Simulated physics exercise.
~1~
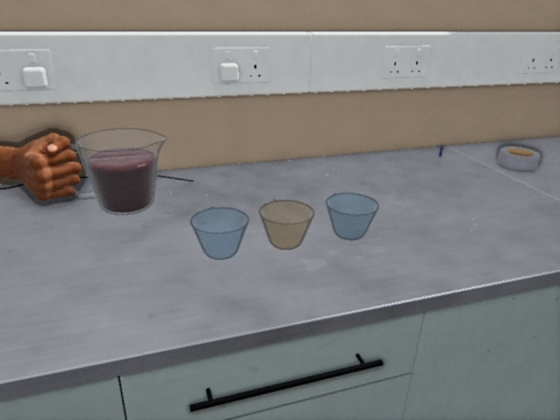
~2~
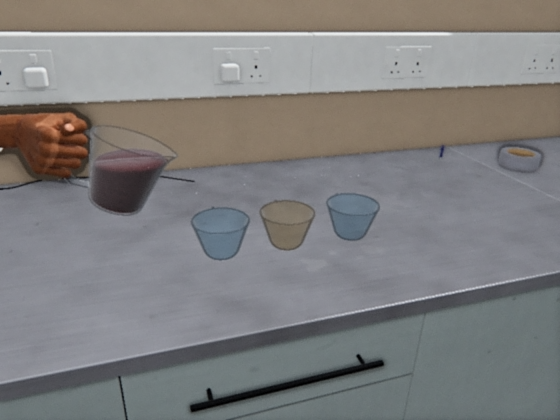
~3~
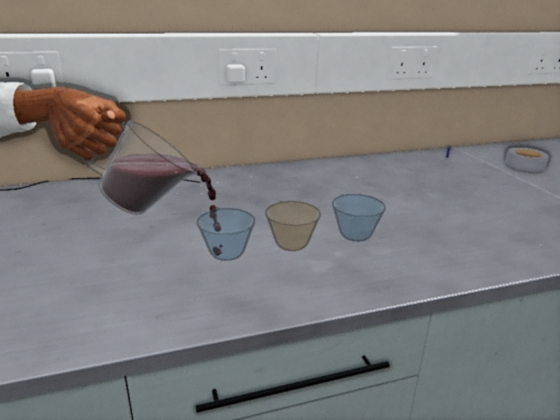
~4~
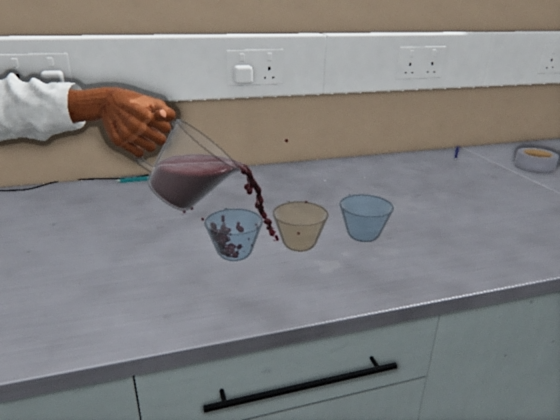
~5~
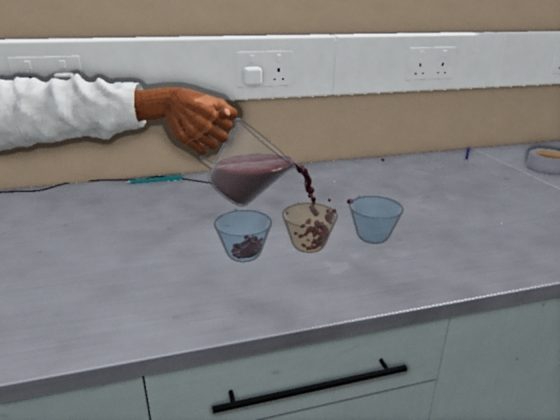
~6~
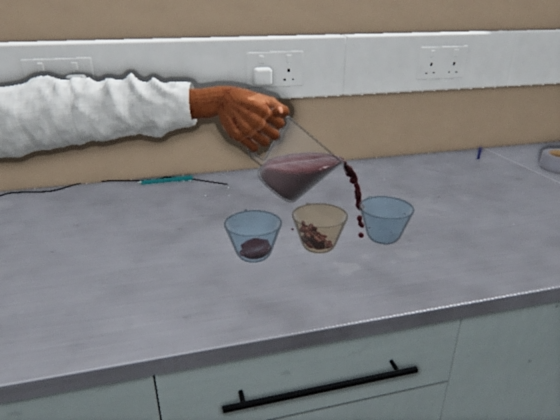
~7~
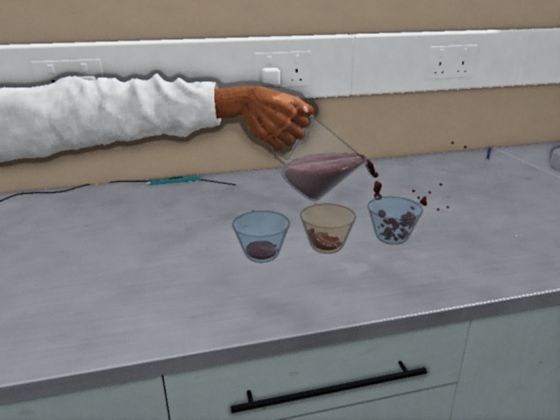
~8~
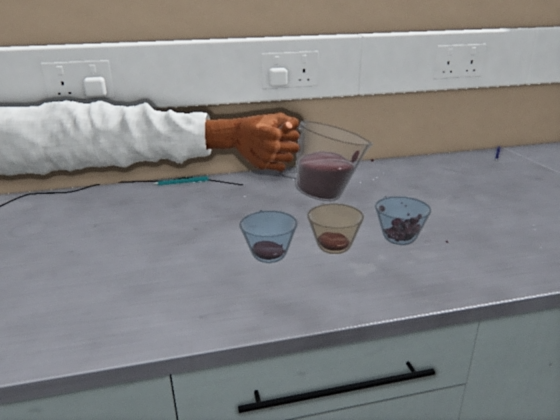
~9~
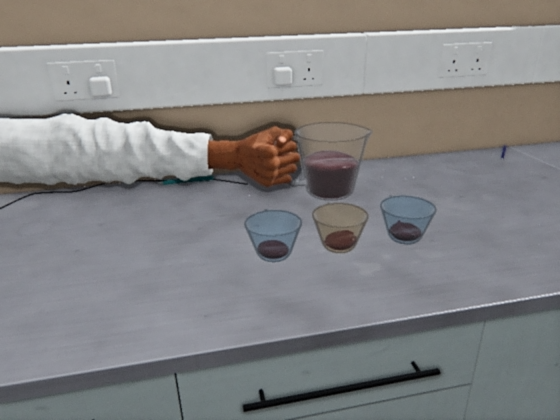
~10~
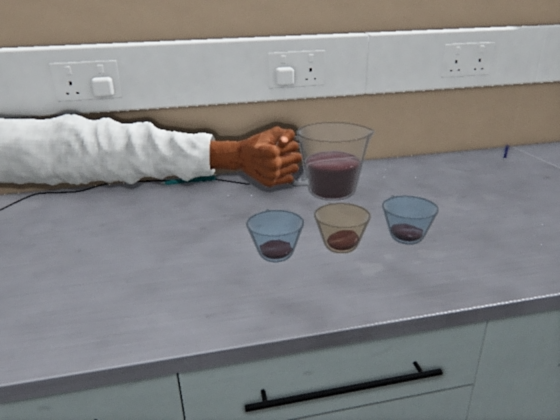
A hand tilts a flared jug of dark wine to the right and sweeps it rightward over three empty wide cups on a work surface, pouring into each in turn, then rights it, leaving a little wine in every cup and plenty in the jug.
